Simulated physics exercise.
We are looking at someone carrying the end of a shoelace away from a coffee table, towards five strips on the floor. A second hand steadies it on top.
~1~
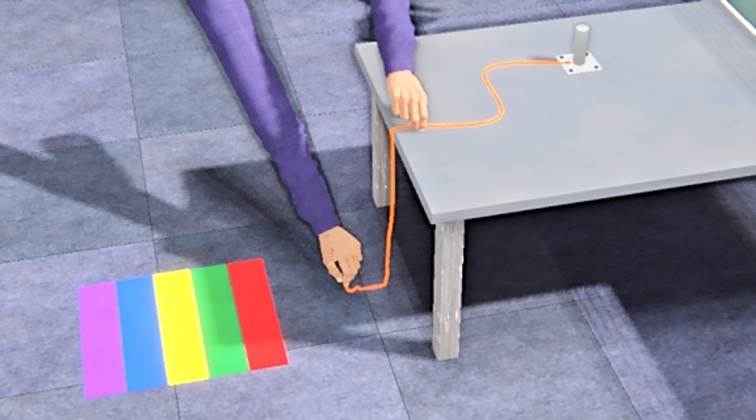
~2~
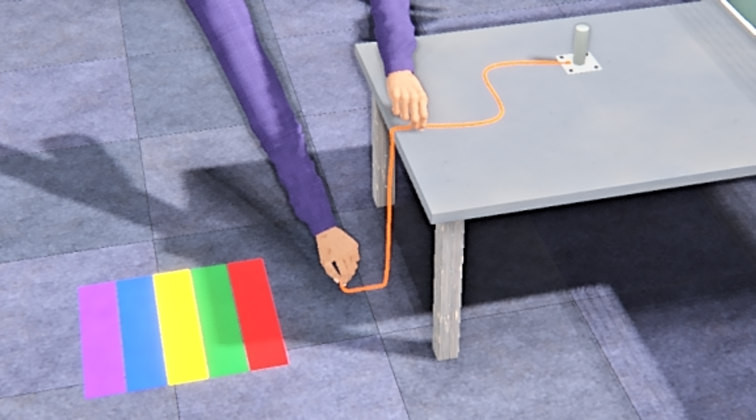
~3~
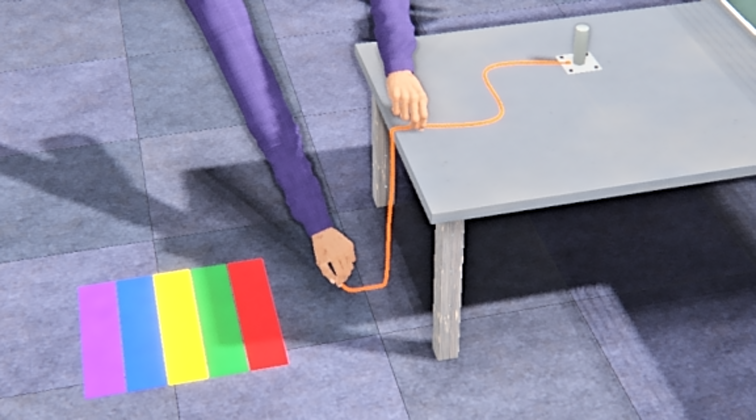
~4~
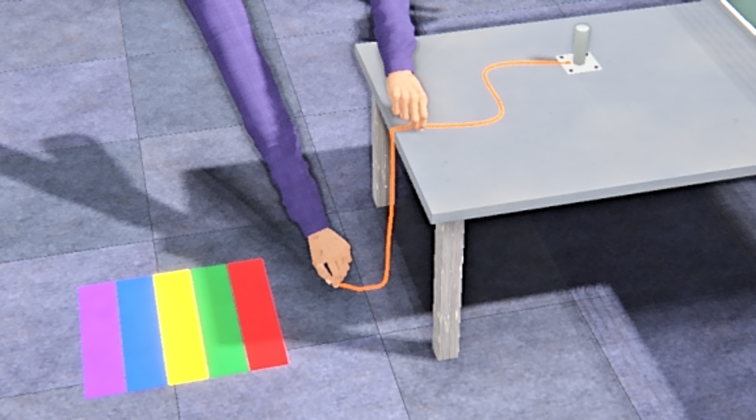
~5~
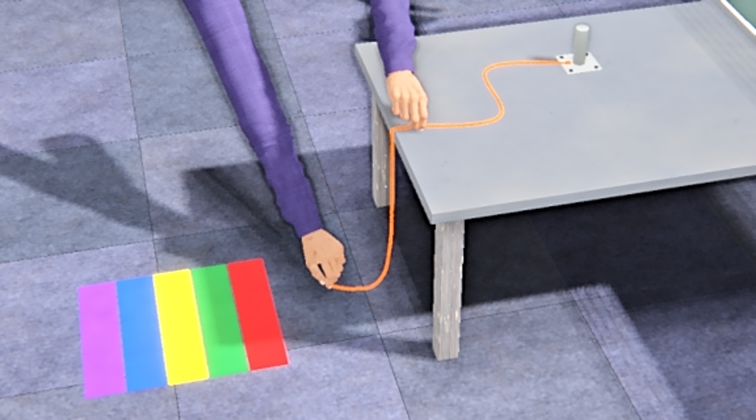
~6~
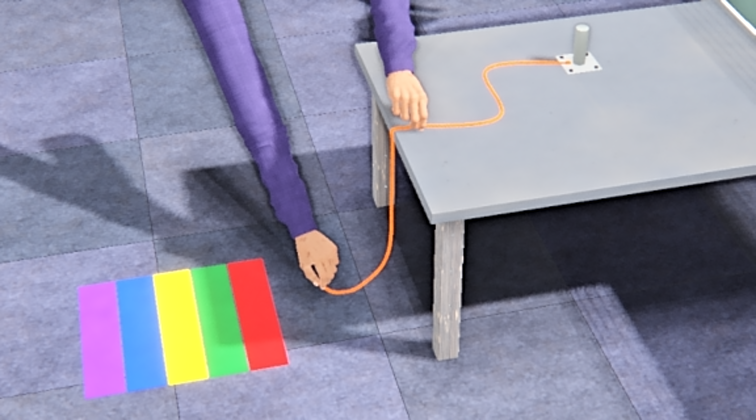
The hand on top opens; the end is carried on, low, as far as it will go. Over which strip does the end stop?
The blue one.
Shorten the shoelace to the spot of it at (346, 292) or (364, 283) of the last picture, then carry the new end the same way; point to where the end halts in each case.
In that order: (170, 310) and (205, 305).
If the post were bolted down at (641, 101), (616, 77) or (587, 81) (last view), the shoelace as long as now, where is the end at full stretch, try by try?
In that order: (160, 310), (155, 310) and (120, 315).
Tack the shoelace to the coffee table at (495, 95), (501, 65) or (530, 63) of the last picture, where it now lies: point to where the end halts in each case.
In that order: (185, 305), (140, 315) and (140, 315).
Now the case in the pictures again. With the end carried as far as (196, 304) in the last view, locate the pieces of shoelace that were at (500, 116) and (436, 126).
Near (420, 110) and (383, 152).
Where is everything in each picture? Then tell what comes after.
The first frame shows end (344, 281); red (265, 347); green (225, 353); yellow (185, 360); blue (145, 367); purple (103, 374).
The second frame shows end (341, 281); shoelace through (531, 63) (489, 86) (479, 124) (395, 132) (389, 206) (387, 270).
The third frame shows end (337, 282).
The fourth frame shows end (333, 282); shoelace through (531, 63) (489, 86) (479, 124) (395, 132) (392, 205) (387, 270).
The fifth frame shows end (327, 283).
The sixth frame shows end (320, 284); shoelace through (531, 63) (489, 86) (479, 124) (395, 132) (391, 205) (380, 269).
Early on, end near (196, 304); over yellow.
Midway, end near (157, 310); over blue.
At the end of the slack, end near (132, 314); over blue. It halts on the blue strip.
